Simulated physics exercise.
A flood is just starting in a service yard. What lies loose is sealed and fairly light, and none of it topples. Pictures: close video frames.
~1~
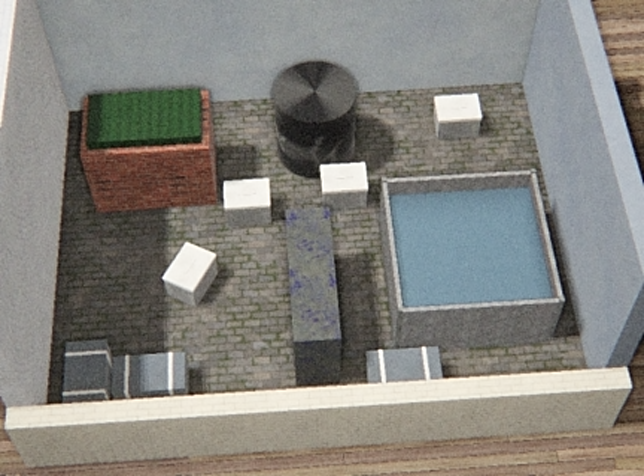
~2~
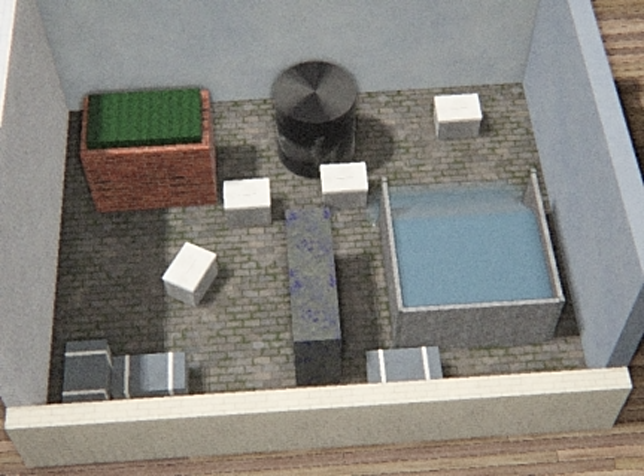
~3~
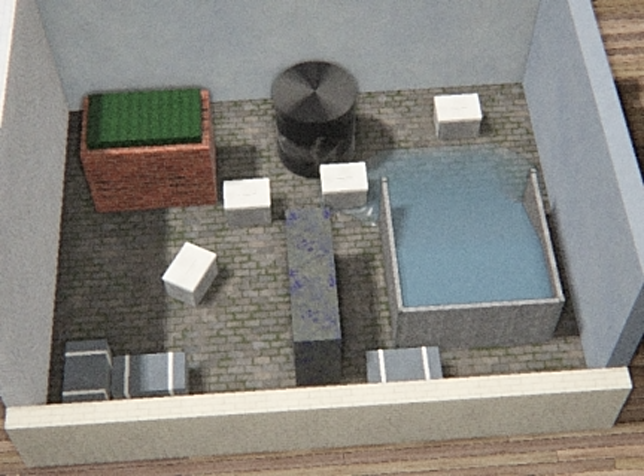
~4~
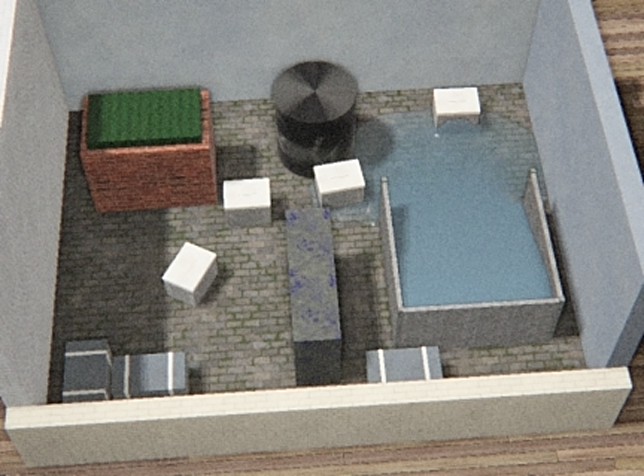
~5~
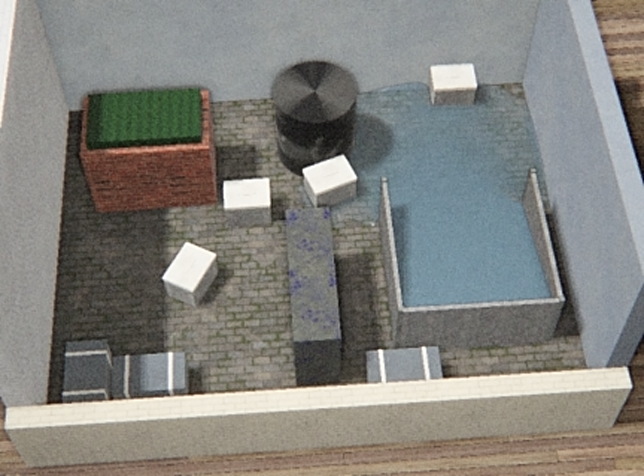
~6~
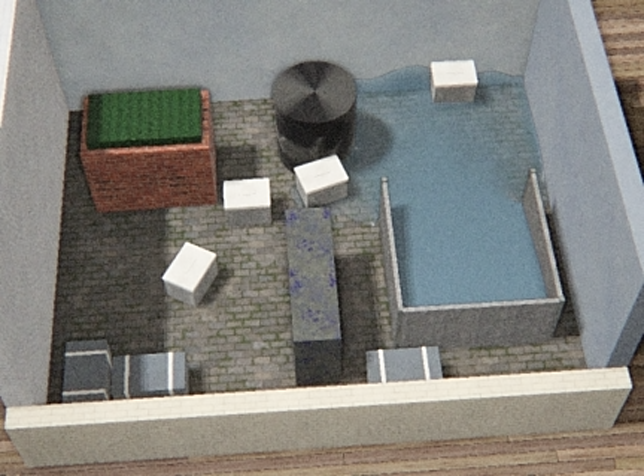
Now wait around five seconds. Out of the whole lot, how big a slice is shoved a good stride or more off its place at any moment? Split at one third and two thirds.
A slice from one third to two thirds.
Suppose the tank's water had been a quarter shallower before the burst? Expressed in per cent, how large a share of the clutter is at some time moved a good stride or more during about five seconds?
I'd put it near 60 percent.
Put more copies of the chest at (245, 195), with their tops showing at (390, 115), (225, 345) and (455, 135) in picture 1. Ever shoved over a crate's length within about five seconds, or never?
In sequence: Pushed clear, doesn't go far, pushed clear.
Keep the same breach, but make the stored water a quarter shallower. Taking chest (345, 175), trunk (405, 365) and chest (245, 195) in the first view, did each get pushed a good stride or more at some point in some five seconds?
Went the distance, fell short, went the distance.
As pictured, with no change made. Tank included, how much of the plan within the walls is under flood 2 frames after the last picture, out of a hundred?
Estimate: About 35 %.
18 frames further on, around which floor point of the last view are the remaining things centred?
Roughly at (252, 294).
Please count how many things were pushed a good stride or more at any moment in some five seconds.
Counting them up gives 4.
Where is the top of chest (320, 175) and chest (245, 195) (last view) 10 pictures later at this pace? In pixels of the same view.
They end up at about pixels (283, 221) and (224, 211).
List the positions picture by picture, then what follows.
A chest at (458, 107) rests on the ground; a chest at (344, 177) rests on the ground; 0 of 7 have shifted, in the first frame.
A chest at (458, 107) rests on the ground; a chest at (344, 177) rests on the ground; 0 of 7 have shifted, in the second frame.
A chest at (458, 107) rests on the ground; a chest at (344, 177), on the bottom; 0 of 7 have shifted, in the third frame.
A chest at (457, 100) rests on the ground, close to its start; a chest at (340, 176), on the bottom, close to its start; 2 of 7 have shifted, in the fourth frame.
A chest at (454, 76) rests on the ground, a stride from its start; a chest at (330, 174), on the bottom, close to its start; 2 of 7 have shifted, in the fifth frame.
A chest at (454, 72), afloat, a stride from its start; a chest at (322, 173), on the bottom, close to its start; 2 of 7 have shifted, in the sixth frame.
A moment on, 2 of 7 are well off their spots; 1 afloat.
Next, 1 of 7 are well off their spots; 1 afloat.
Later, 2 of 7 are well off their spots; 2 afloat.
In the end, 3 of 7 are well off their spots, and 4 have been at some point; 6 afloat.
